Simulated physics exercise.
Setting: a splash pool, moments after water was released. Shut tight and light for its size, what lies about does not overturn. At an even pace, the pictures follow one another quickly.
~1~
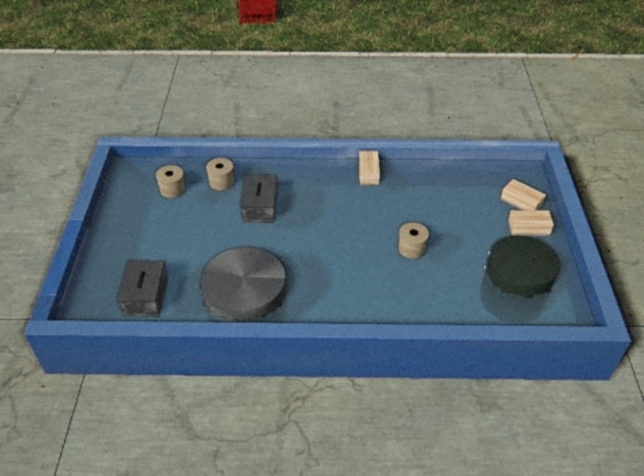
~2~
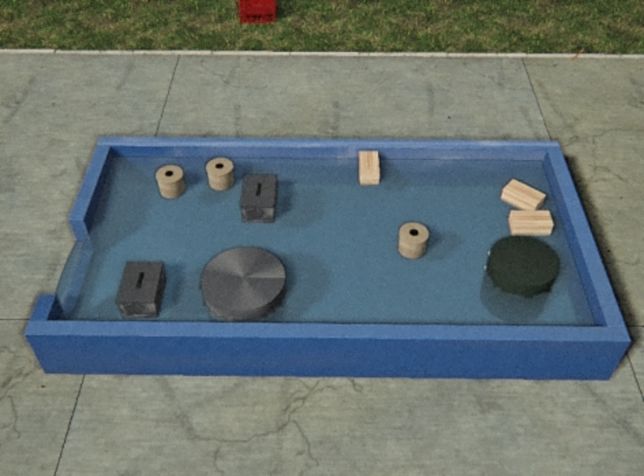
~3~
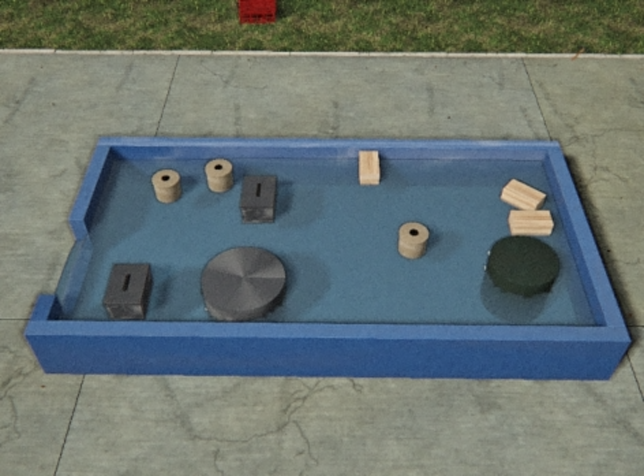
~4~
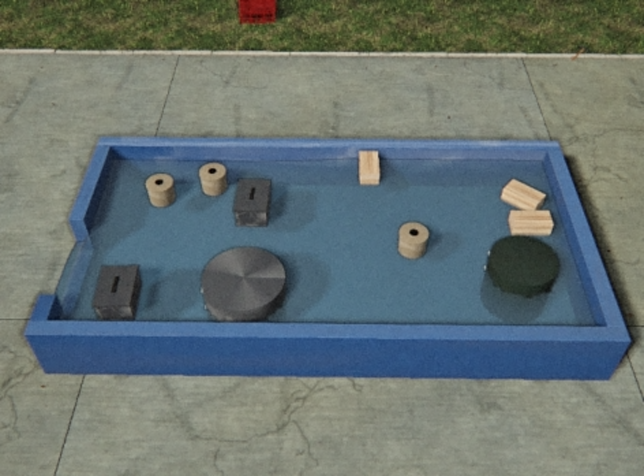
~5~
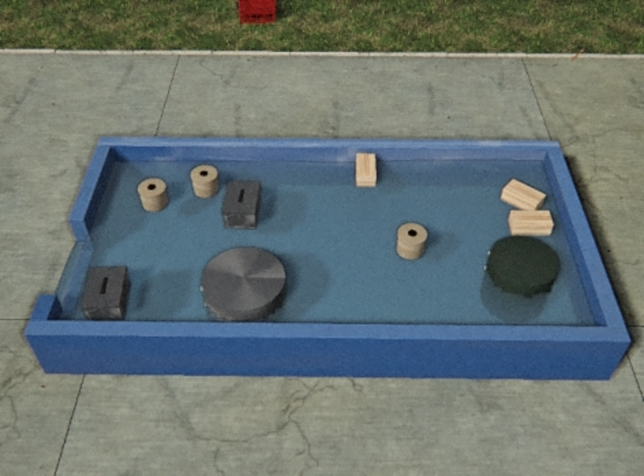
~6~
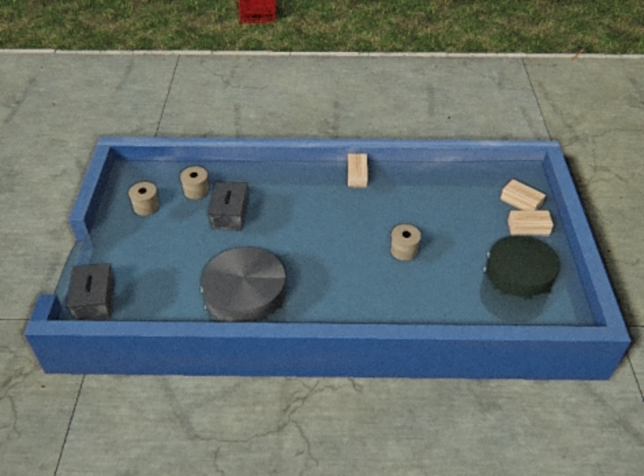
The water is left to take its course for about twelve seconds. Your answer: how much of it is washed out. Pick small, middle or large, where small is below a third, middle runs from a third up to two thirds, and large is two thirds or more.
Middle.
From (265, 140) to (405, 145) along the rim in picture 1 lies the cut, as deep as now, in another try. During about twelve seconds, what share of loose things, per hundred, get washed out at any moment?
Estimated share: Around 60 %.
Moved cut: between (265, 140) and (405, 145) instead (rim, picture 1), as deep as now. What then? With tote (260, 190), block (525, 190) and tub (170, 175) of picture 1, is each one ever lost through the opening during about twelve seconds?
Turn by turn - departs, stays put, departs.
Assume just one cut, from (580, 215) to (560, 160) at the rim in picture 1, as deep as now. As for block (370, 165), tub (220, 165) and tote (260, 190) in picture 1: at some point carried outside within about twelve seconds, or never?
Result by object, in the order asked: Flushed / not flushed / not flushed.
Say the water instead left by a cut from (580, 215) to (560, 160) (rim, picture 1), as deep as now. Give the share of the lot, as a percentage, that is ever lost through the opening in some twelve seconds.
I'd put it near 50 percent.
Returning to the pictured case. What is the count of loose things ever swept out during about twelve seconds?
Total: 4.
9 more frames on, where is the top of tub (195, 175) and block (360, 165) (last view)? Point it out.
Roughly (129, 206) and roughly (305, 167).
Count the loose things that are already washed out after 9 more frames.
2.
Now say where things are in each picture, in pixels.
In the first picture, a tote at (141, 280), afloat; a tub at (169, 174), afloat; 0 of 8 have shifted.
In the second picture, a tote at (140, 281) floats; a tub at (169, 174), afloat; 0 of 8 have shifted.
In the third picture, a tote at (127, 283) floats, close to its start; a tub at (166, 179) floats, close to its start; 1 of 8 have shifted.
In the fourth picture, a tote at (116, 285) floats, close to its start; a tub at (159, 183) floats, close to its start; 4 of 8 have shifted.
In the fifth picture, a tote at (104, 286) floats, close to its start; a tub at (152, 187) floats, close to its start; 4 of 8 have shifted.
In the sixth picture, a tote at (89, 284), afloat, a stride from its start; a tub at (143, 191) floats, close to its start; 6 of 8 have shifted.
A moment on, 0 of 8 are out; 8 afloat.
Next, 2 of 8 are out; 6 afloat.
Later, 4 of 8 are out; 4 afloat.
In the end, 4 of 8 are out; 4 afloat.
